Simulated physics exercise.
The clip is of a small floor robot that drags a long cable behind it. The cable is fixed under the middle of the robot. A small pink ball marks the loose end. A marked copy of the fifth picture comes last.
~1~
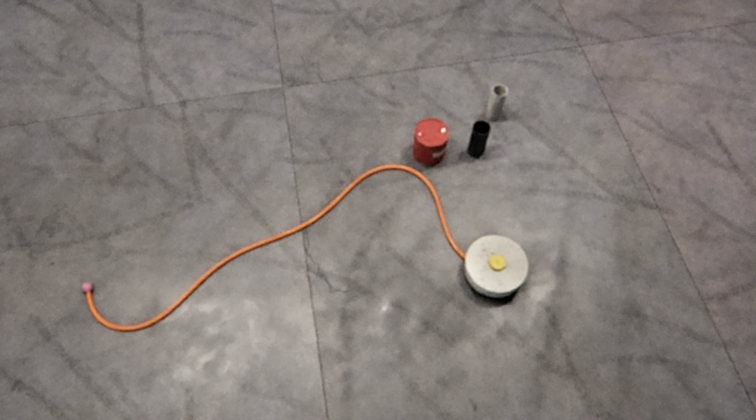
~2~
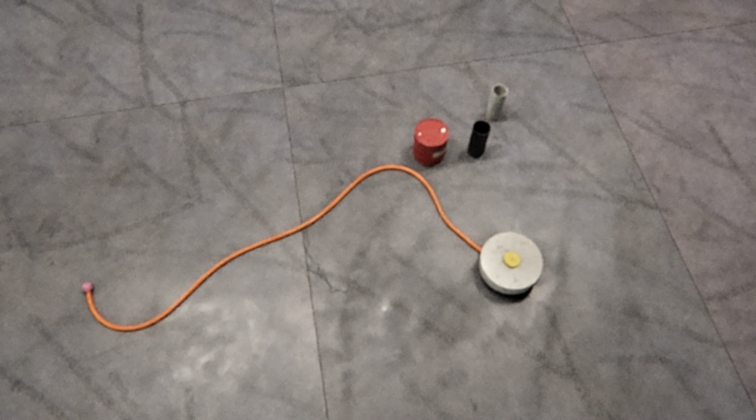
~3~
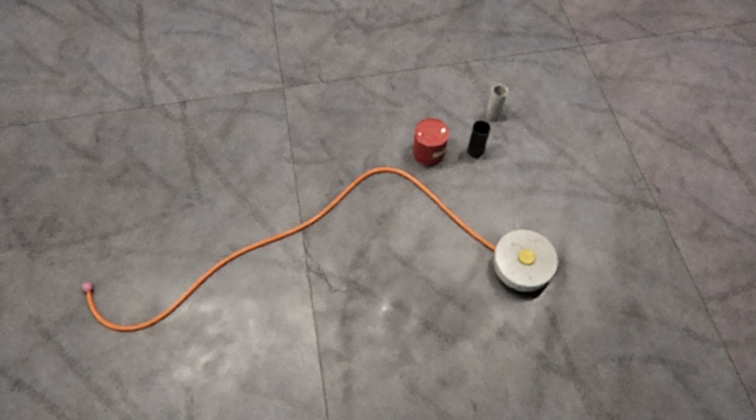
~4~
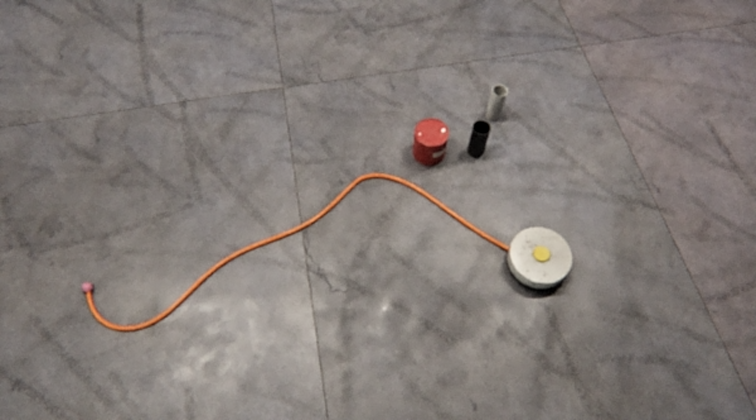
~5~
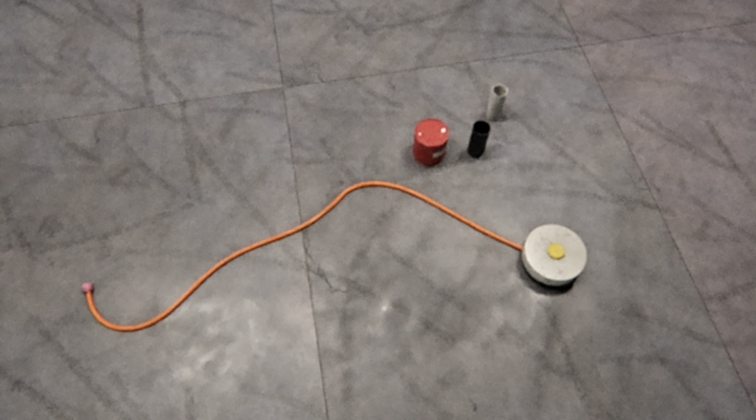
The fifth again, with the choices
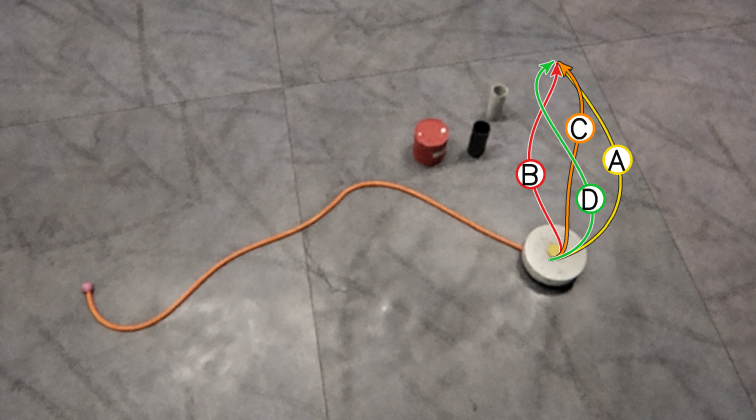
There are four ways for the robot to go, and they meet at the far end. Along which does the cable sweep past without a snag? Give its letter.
Route A.
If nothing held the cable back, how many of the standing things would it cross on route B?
In all, three.
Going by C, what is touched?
It meets the black post.
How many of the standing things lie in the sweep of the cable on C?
It sweeps one.
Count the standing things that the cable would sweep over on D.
In all, three.
On the marked copy, A from (550, 260) via (619, 165) to (558, 63); B from (550, 260) via (529, 152) to (557, 63); C from (550, 260) via (575, 154) to (559, 63); D from (550, 260) via (573, 159) to (553, 62).
With A. Early on, robot (623, 189), middle of the cable (361, 246), free end (90, 294).
Further on, robot (596, 103), middle of the cable (401, 235), free end (129, 296).
At the end, robot (559, 54), middle of the cable (415, 213), free end (154, 292); nothing has been touched.
As for the rest, B meets the red keg, black post and white post; C meets the black post; D meets the red keg, black post and white post.
